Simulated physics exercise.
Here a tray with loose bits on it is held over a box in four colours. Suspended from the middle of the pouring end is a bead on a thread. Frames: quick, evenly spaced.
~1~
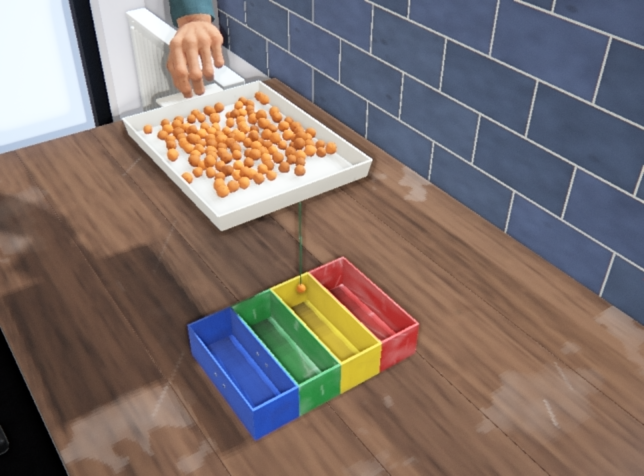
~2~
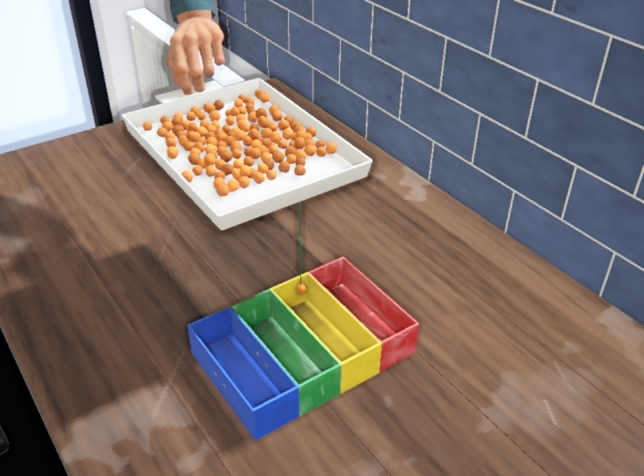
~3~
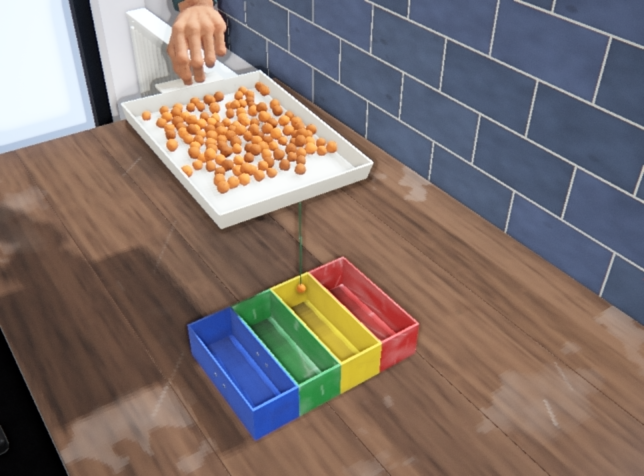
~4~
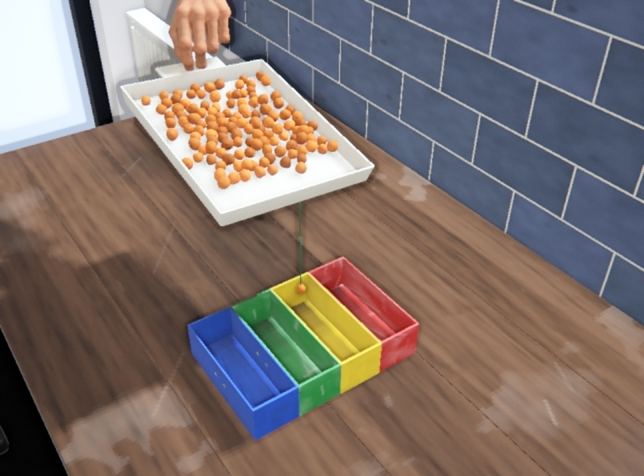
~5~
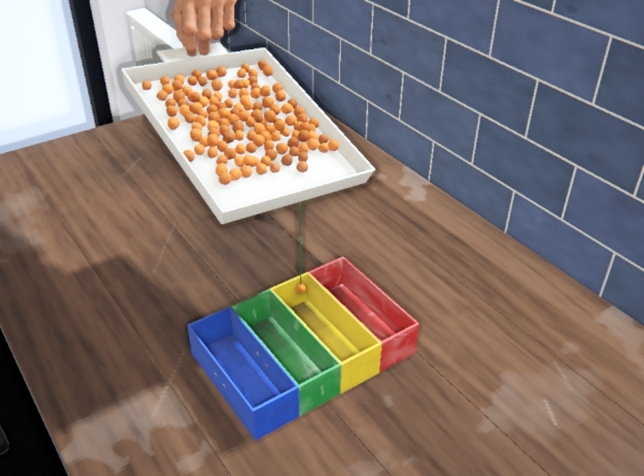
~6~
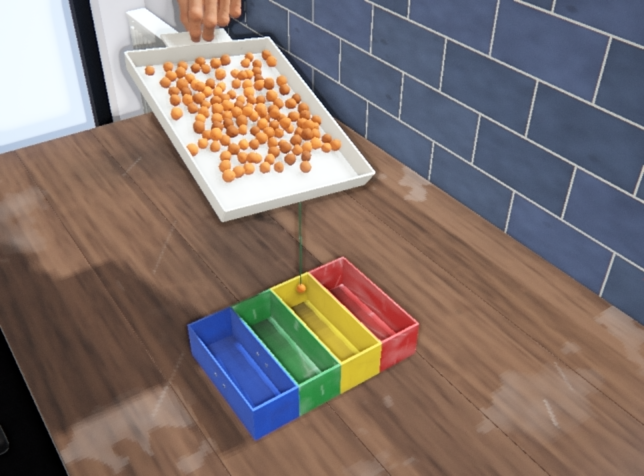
A hand at the back of a white tray of small orange balls gradually raised its far end, tilting it toward a blue, green, yellow and red box while the balls stayed on it.
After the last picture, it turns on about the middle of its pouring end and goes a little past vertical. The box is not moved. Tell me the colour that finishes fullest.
It's red.
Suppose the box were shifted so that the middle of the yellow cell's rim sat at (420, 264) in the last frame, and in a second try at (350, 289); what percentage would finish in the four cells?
In turn about 80 and about 80 percent.
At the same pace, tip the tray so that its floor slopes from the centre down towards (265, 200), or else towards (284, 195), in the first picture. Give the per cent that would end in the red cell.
For the first it's near 0 %, for the second near 20 %.
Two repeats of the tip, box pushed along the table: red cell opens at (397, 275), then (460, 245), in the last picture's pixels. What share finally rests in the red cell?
About 20 and 0 per cent.
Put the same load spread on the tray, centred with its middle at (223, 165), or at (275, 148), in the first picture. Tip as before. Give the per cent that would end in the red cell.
First case: Some 40 %; second case: Some 50 %.
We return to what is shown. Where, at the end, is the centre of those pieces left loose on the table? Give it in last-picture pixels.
Centre at rest: About (432, 298).
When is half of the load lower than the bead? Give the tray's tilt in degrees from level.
Angle reached: About 120°.
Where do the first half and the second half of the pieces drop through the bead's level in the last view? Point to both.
The opening part goes through (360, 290); what follows goes through (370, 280).
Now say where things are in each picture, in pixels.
Corners of the pouring end at (220, 213) and (367, 159), level; middle of the load at (240, 138), coated peanuts; bead on its thread at (301, 289); blue cell at (276, 410); green cell at (320, 387); yellow cell at (360, 365); red cell at (399, 345), in the first picture.
Corners of the pouring end at (220, 213) and (368, 160), level; middle of the load at (240, 136), in the second picture.
Corners of the pouring end at (221, 212) and (368, 162), tipped barely, lowest at the right corner; middle of the load at (240, 131), in the third picture.
Corners of the pouring end at (223, 210) and (369, 165), tipped a little, lowest at the right corner; middle of the load at (242, 123), in the fourth picture.
Corners of the pouring end at (225, 209) and (370, 168), tipped clearly, lowest at the right corner; middle of the load at (244, 116), in the fifth picture.
Corners of the pouring end at (227, 207) and (371, 171), tipped clearly, lowest at the right corner; middle of the load at (248, 112); blue cell at (276, 410); green cell at (320, 387); yellow cell at (360, 365); red cell at (399, 345), in the sixth picture.
Soon after the last picture, tray tipped steeply; nearly all on the tray; a stray few falling or outside the box.
A little later, tray tipped past a quarter turn; most on the tray; a stray few in the red cell; a stray few in the yellow cell; a small part falling or outside the box.
Later still, tray tipped past a quarter turn; about half in the red cell; about a quarter in the yellow cell; a stray few in the green cell; a stray few in the blue cell; about a third falling or outside the box.
At rest, tray tipped past a quarter turn; about half in the red cell; about a quarter in the yellow cell; a stray few in the green cell; a stray few in the blue cell; about a third outside the box.
